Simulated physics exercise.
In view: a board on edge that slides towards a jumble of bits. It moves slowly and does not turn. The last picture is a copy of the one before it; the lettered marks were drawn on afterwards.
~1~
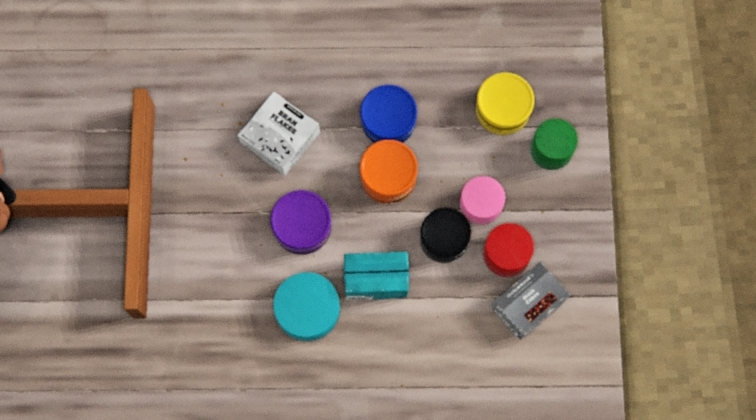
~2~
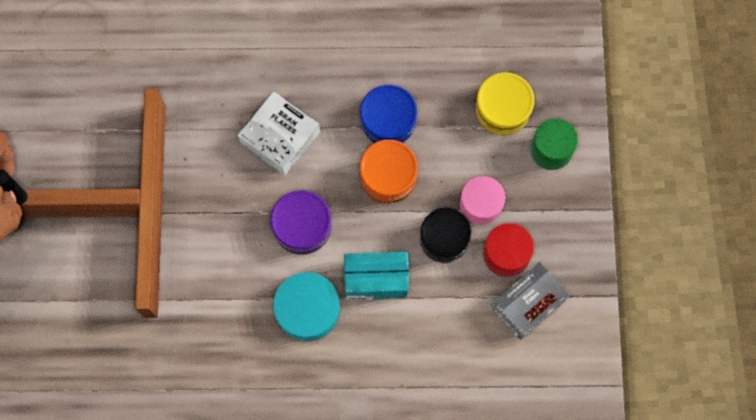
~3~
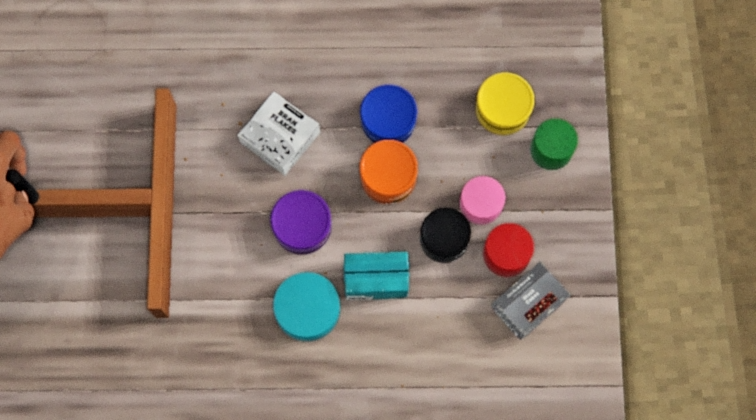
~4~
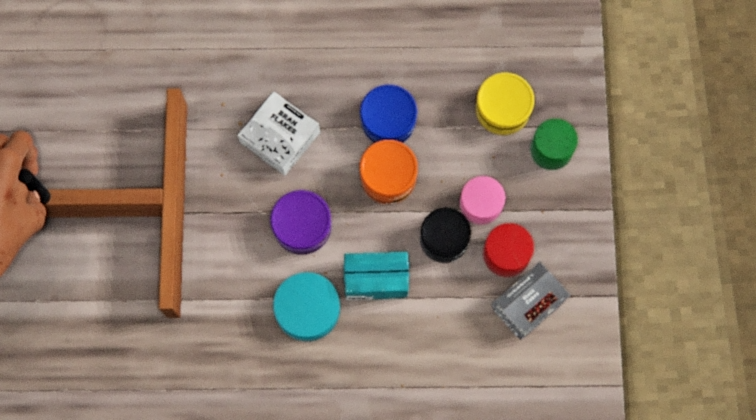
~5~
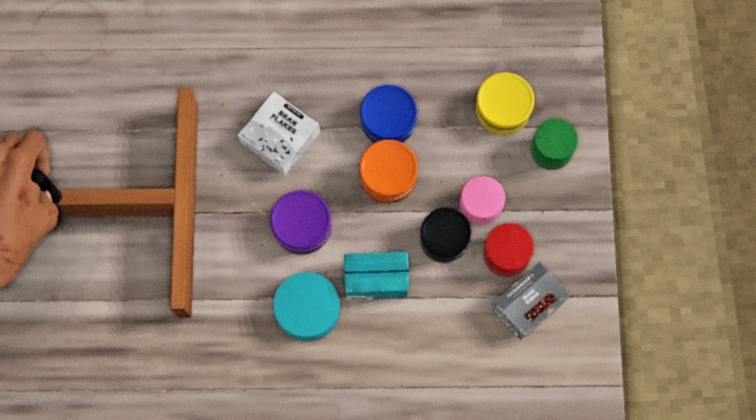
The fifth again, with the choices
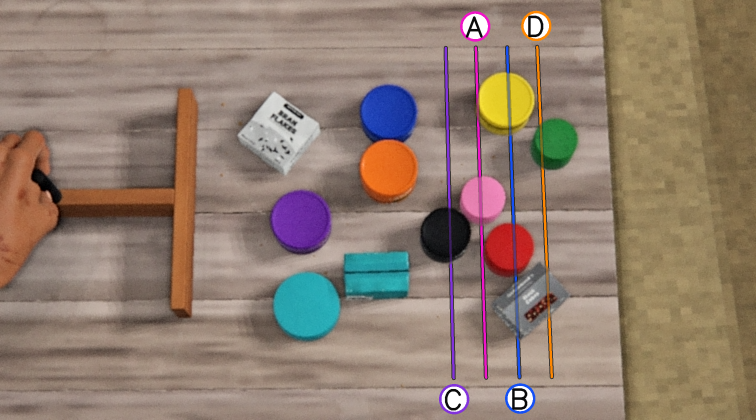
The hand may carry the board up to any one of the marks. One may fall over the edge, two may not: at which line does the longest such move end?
It should halt at A.
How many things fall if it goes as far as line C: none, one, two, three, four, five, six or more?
The count is none.
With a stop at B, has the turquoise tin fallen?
By then, no.
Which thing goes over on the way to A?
The yellow jar goes over.
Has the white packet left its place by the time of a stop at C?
Yes.
On the marked copy, A at (481, 207); B at (513, 207); C at (450, 207); D at (544, 206).
With A. Early on, board (288, 195); turquoise tin (329, 309); blue tub (395, 114).
Further on, board (394, 194); yellow jar (540, 100); red tin (523, 254).
At the end, board (478, 193); yellow jar over the edge; green pot (599, 148); one fallen.
As for the rest, B drops two; C is within the limit but short; D drops six.
